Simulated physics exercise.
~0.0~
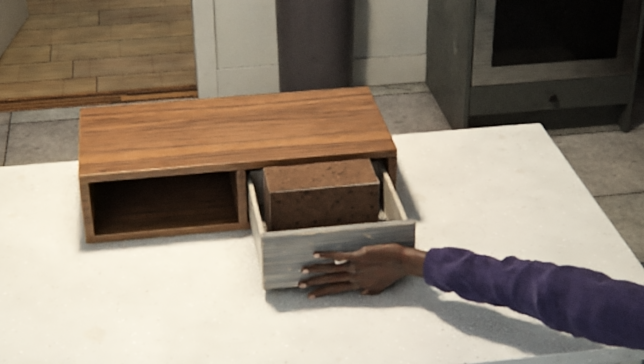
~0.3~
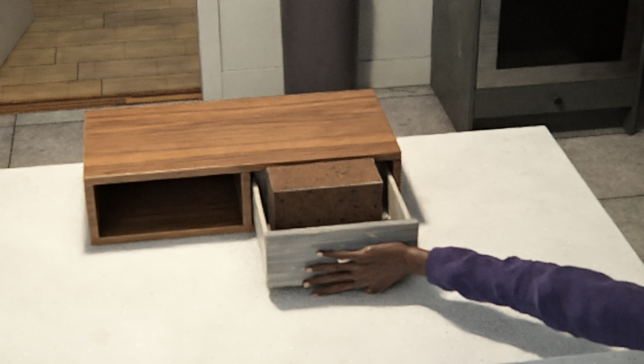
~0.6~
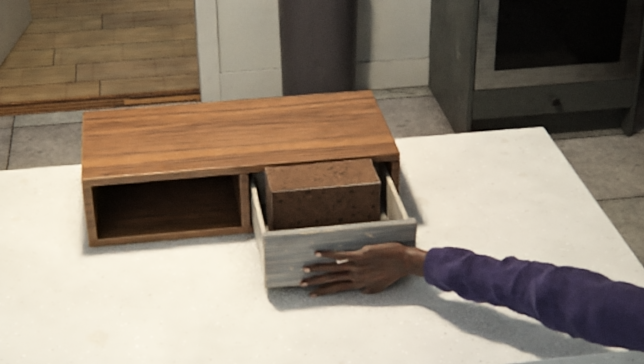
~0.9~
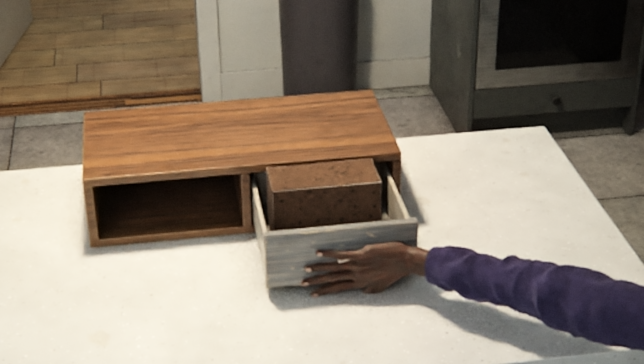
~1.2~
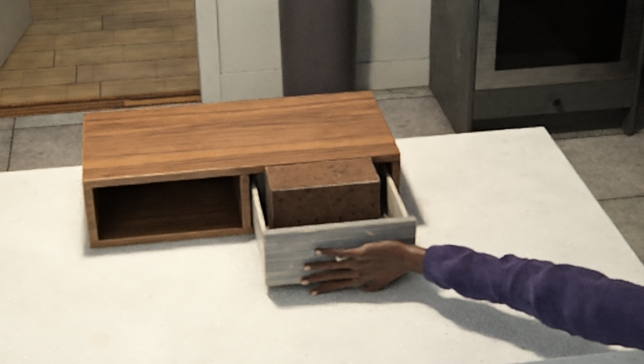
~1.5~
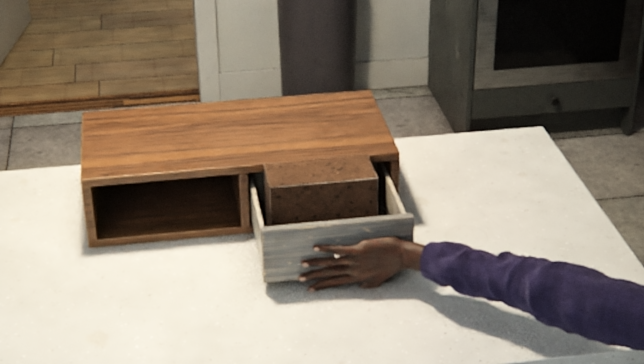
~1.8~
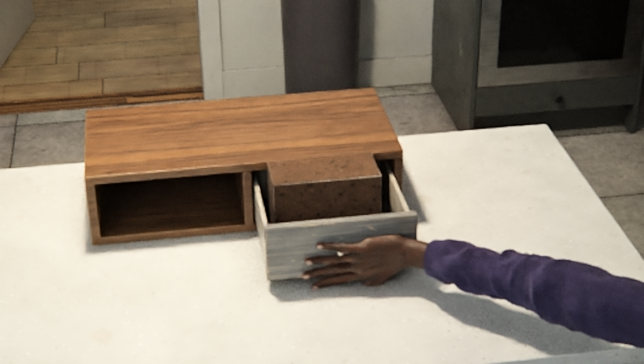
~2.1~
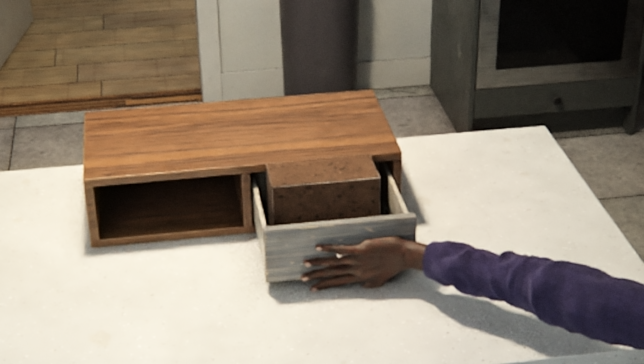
A hand presses on an open drawer holding a brown block, but it stays ajar.
